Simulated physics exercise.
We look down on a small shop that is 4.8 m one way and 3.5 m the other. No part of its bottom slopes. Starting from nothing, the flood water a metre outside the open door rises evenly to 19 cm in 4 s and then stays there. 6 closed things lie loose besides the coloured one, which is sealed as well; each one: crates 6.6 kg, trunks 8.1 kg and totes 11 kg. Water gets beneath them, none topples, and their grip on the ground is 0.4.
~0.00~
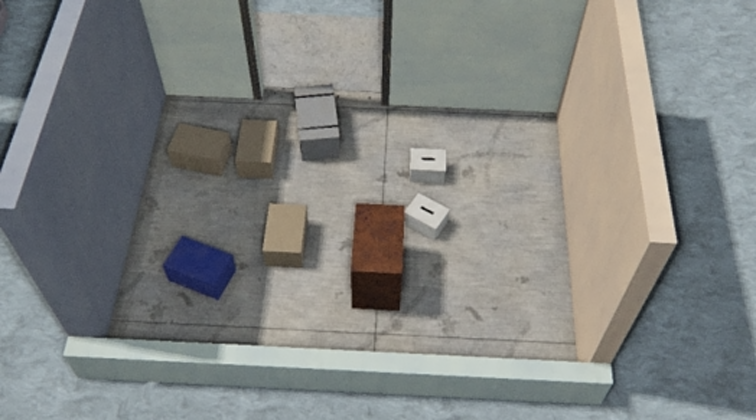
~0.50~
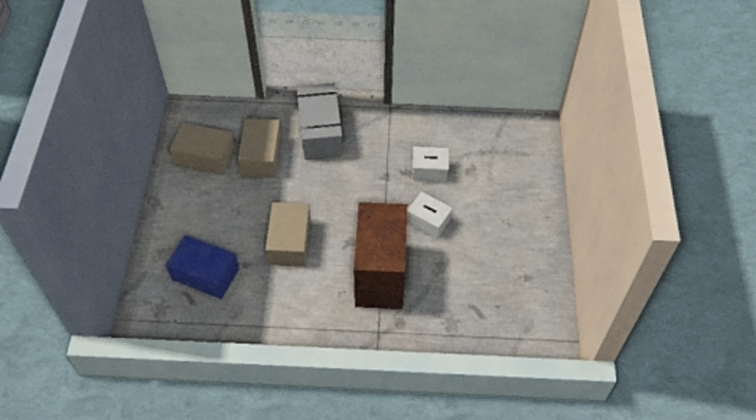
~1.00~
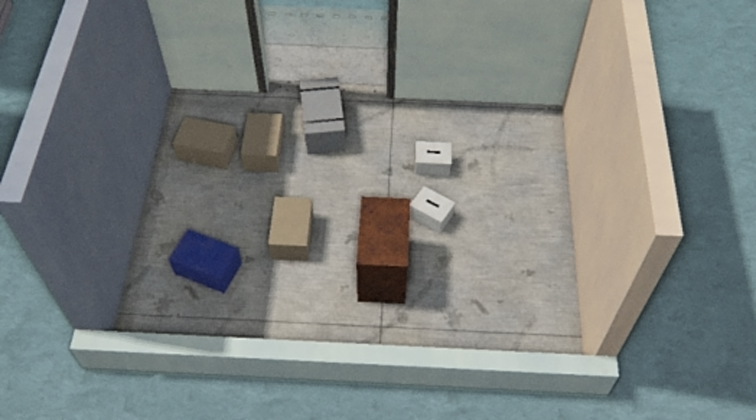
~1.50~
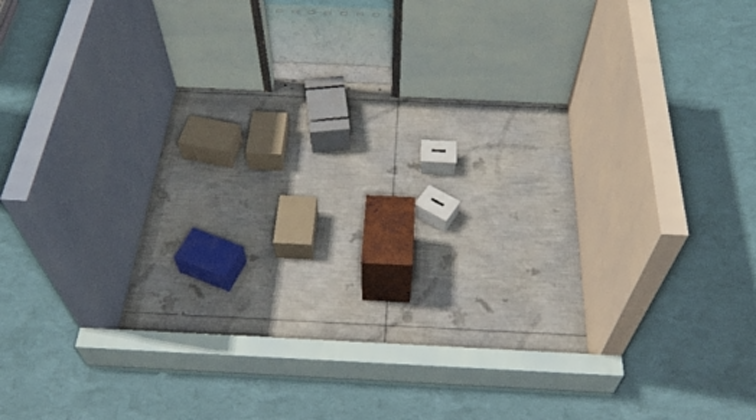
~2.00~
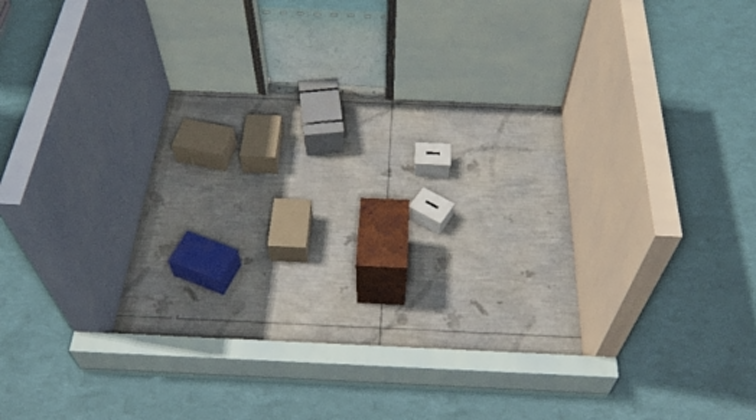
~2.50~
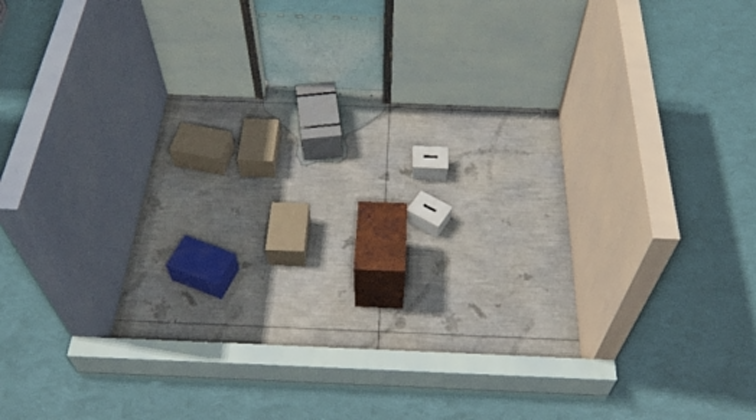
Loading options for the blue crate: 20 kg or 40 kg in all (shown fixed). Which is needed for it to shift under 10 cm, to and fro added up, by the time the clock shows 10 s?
I expect that only the higher weight holds it.
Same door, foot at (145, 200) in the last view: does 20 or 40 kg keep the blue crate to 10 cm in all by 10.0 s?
Then only the bigger mass works.
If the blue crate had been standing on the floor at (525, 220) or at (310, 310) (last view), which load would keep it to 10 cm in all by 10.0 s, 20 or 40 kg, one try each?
Going in order: Both weights work, heavier weight required.
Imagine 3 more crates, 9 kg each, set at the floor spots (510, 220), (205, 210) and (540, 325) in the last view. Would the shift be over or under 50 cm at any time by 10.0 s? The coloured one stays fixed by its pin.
Listed in turn, they go beneath the bar, over the bar, over the bar.
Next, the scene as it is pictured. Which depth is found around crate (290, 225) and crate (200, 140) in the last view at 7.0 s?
Depths: Near 9 cm, then near 5 cm.
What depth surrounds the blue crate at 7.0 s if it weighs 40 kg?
Something like 5 centimetres.
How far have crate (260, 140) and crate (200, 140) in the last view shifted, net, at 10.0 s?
They sit 250 cm and 60 cm away, in the order given.
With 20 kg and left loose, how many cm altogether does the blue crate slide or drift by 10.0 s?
Some 80 centimetres of travel in total.
After 3.5 s the blue crate would be 0 cm from its start with 20 kg and 0 cm from its start with 40 kg; 0 cm of water round it then.
After 4.5 s the blue crate would be 0 cm from its start with 20 kg and 0 cm from its start with 40 kg; 0 cm of water round it then.
After 7.0 s the blue crate would be 24 cm from its start with 20 kg and 0 cm from its start with 40 kg; 5 cm of water round it then.
After 10.0 s the blue crate would be 65 cm from its start with 20 kg and 0 cm from its start with 40 kg; 13 cm of water round it then.
